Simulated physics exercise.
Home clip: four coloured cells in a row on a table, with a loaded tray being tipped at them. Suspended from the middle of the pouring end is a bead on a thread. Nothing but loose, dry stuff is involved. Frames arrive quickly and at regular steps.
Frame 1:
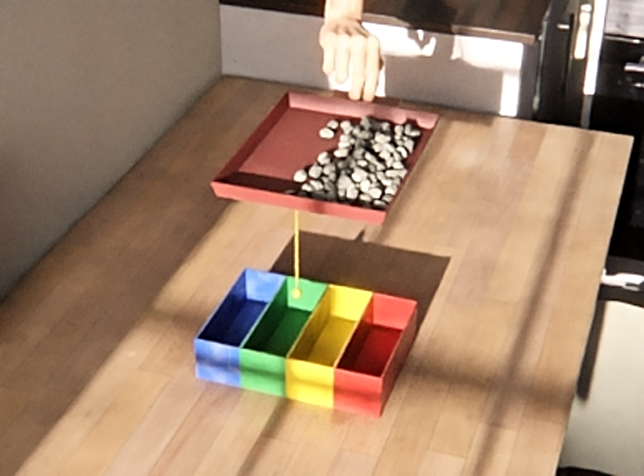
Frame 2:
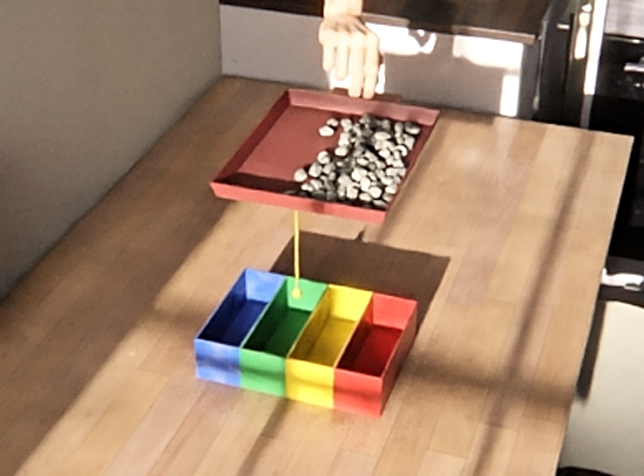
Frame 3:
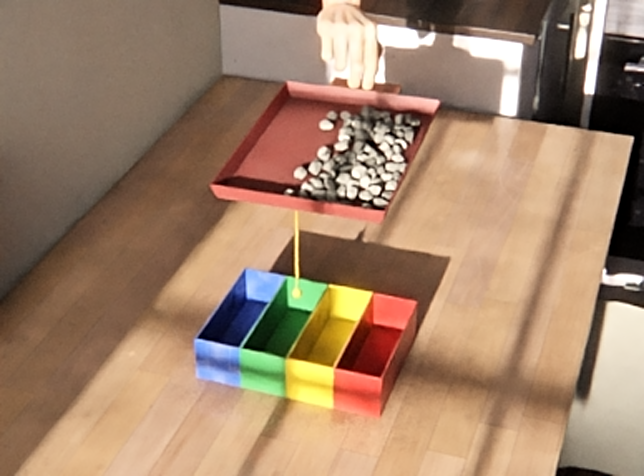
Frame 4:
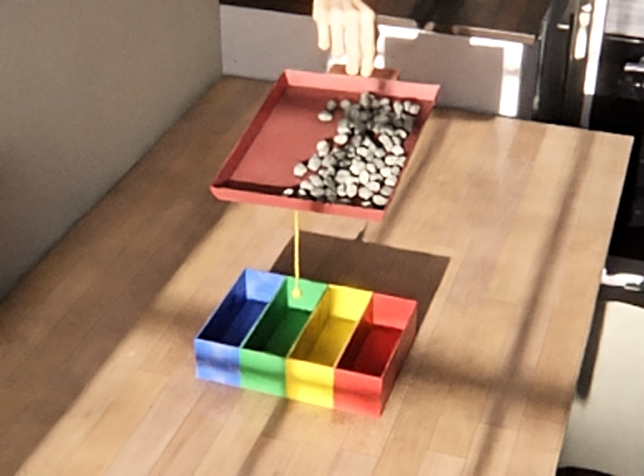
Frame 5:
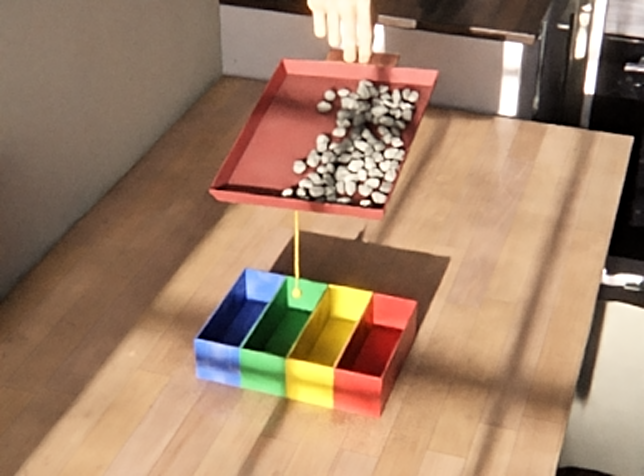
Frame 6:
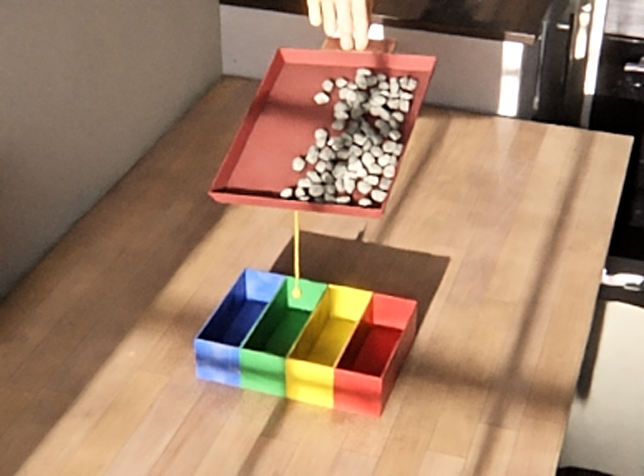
A hand raises the back of a red tray of pebbles above four coloured cells.
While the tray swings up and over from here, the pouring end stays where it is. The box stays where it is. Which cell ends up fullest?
The blue cell.
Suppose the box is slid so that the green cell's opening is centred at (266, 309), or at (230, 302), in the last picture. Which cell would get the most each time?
So it's that blue cell for the first shift and that green cell for the second.
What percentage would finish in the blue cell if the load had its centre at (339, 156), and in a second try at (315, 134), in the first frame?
Respectively 40 and 50 in a hundred.
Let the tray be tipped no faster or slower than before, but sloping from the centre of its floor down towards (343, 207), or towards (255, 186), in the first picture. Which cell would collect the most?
First try: Red; second try: The blue cell.
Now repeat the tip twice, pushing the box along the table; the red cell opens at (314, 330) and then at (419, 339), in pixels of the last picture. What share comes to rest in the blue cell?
The first position comes out at 10 per cent, the other at 20 per cent.
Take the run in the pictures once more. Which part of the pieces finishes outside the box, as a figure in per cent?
30 %.
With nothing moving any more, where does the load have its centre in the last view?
Near pixel (231, 349).
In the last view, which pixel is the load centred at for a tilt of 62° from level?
About (288, 185).
Shortly afterwards, tray tipped steeply; all but a few on the tray; a little falling or outside the box.
Next, tray tipped right over; near a quarter on the tray; near a quarter in the blue cell; a little in the green cell; only a few in the yellow cell; near a third falling or outside the box.
Some moments later, tray tipped past a quarter turn; near a third in the blue cell; near a quarter in the green cell; a little in the yellow cell; only a few in the red cell; near a quarter falling or outside the box.
In the end, tray tipped past a quarter turn; near a third in the blue cell; near a quarter in the green cell; a little in the yellow cell; only a few in the red cell; near a quarter outside the box.
